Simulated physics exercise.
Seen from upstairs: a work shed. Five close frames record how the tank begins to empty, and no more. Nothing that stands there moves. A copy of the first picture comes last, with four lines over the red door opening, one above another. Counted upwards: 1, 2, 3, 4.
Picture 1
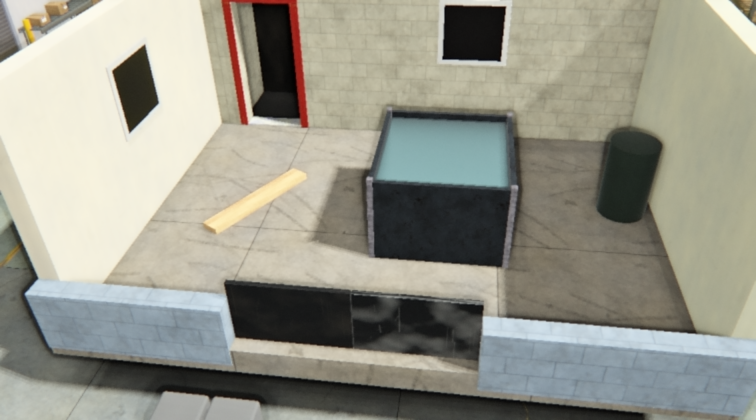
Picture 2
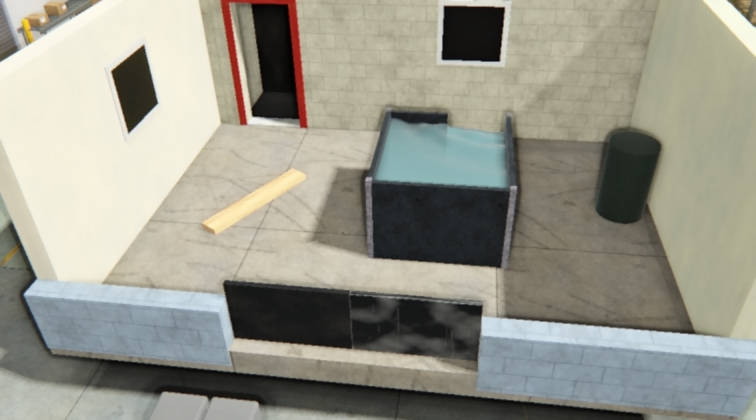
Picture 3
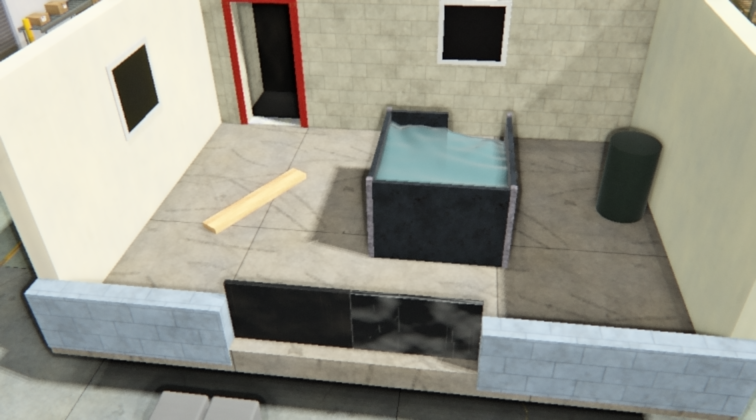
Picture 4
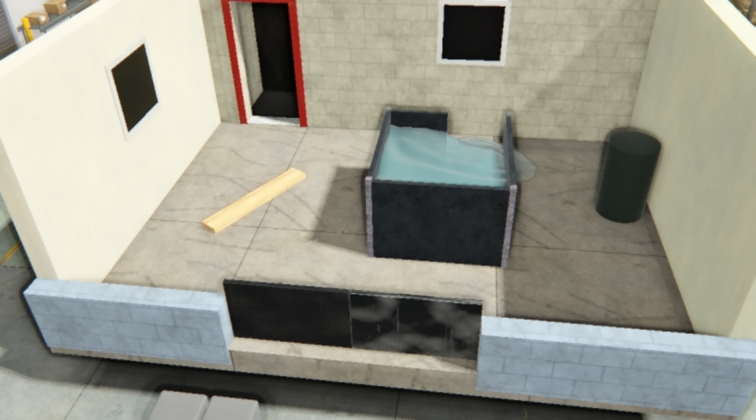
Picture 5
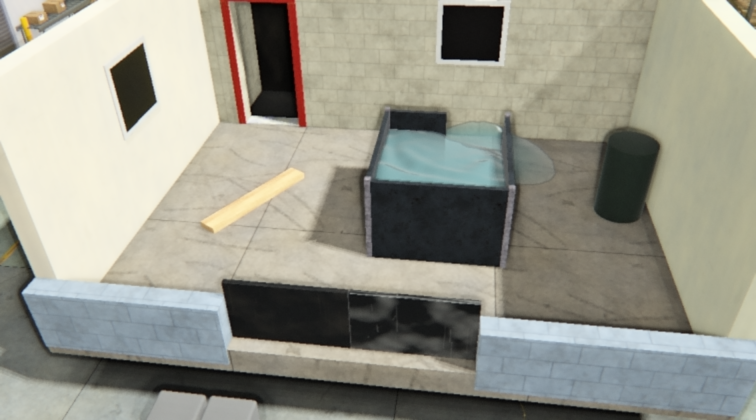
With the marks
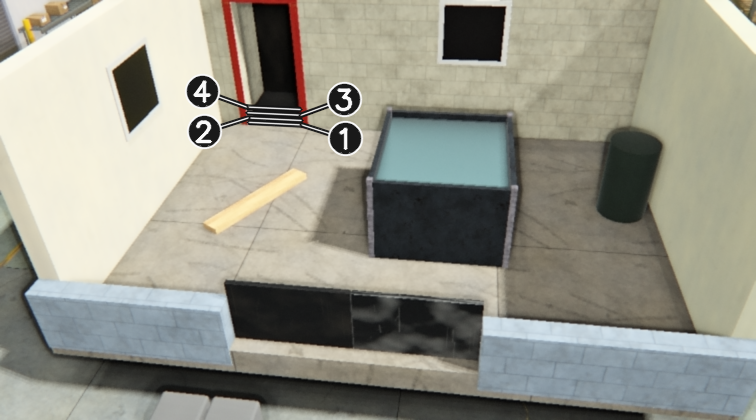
Work shed seen from above, the dark tank's back wall opening at the right and water spilling out across the floor behind it.
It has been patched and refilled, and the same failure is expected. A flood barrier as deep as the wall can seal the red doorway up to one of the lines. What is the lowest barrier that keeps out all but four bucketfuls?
Use height 2.
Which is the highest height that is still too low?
1.
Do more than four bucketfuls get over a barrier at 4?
No, that is safe.
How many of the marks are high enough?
Three.
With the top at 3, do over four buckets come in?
No, that is safe.
On the marked copy, 1 at (275, 123); 2 at (274, 119); 3 at (274, 114); 4 at (273, 108); from the bottom up 1, 2, 3, 4.
With 1, about 9 bucketfuls get in.
With 2, a splash gets over, under a bucket.
With 3, nothing gets over.
With 4, nothing gets over.
